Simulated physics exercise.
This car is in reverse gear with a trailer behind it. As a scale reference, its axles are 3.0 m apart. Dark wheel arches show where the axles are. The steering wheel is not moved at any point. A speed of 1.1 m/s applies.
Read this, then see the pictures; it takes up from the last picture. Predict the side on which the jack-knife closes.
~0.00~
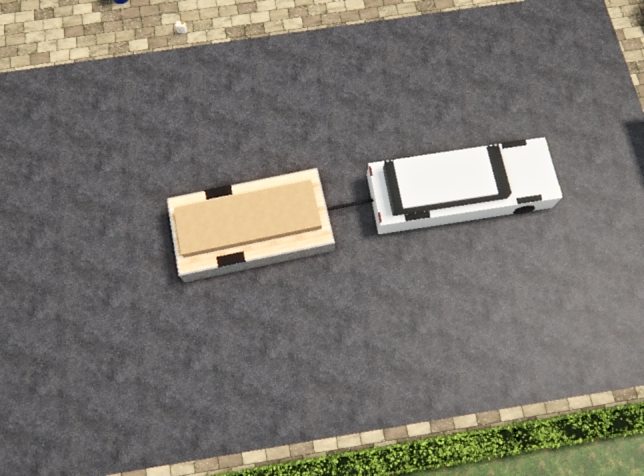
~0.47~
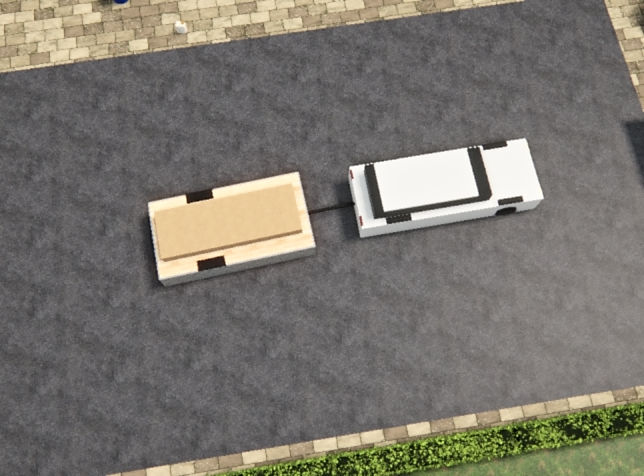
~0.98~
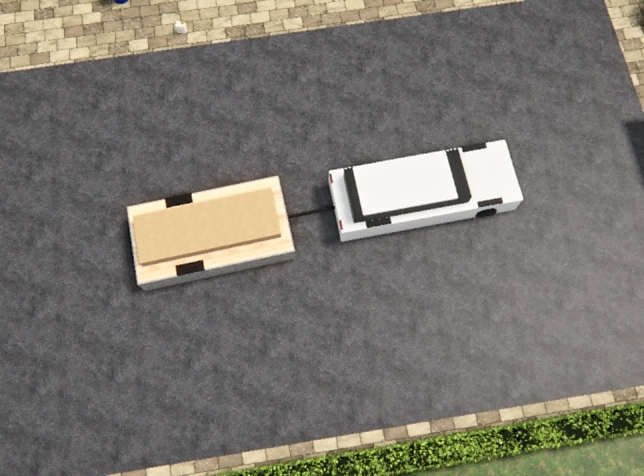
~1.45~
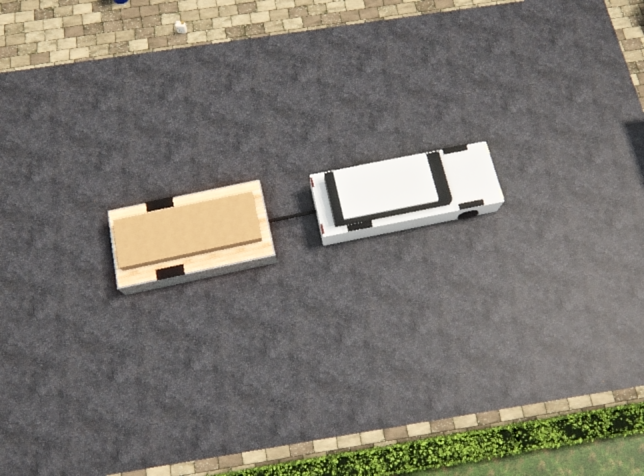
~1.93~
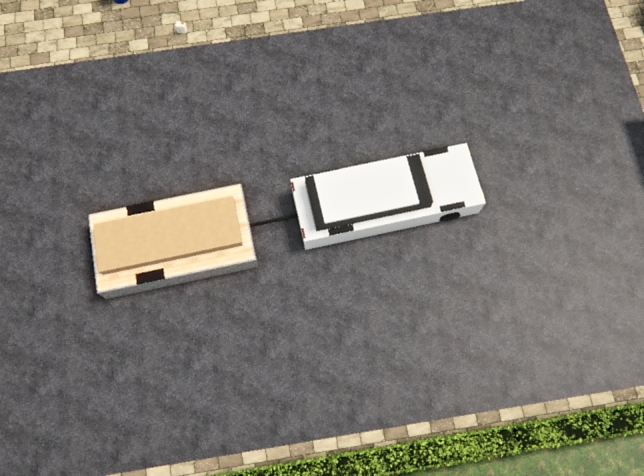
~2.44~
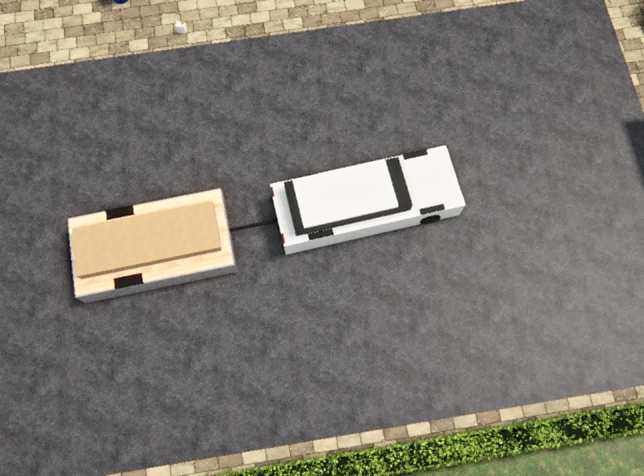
Oh, it's cutting across to the left.
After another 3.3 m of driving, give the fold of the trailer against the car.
Roughly 15° to its left.
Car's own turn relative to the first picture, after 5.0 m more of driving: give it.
Roughly 12 degrees.
Then, 3.9 s in, the tail is 6° to the car's left, the car has turned 7° and the trailer's axle is at (62, 258) of the last picture.
Then, 5.4 s in, the tail is 13° to the car's left, the car has turned 10° and the trailer's axle is out of the picture.
Then, 6.9 s in, the tail is 24° to the car's left, the car has turned 12° and the trailer's axle is out of the picture.
Then, 8.4 s in, the tail is 39° to the car's left, the car has turned 15° and the trailer's axle is out of the picture.
Then, 10.0 s in, the tail is 60° to the car's left, the car has turned 18° and the trailer's axle is out of the picture; it has jack-knifed.
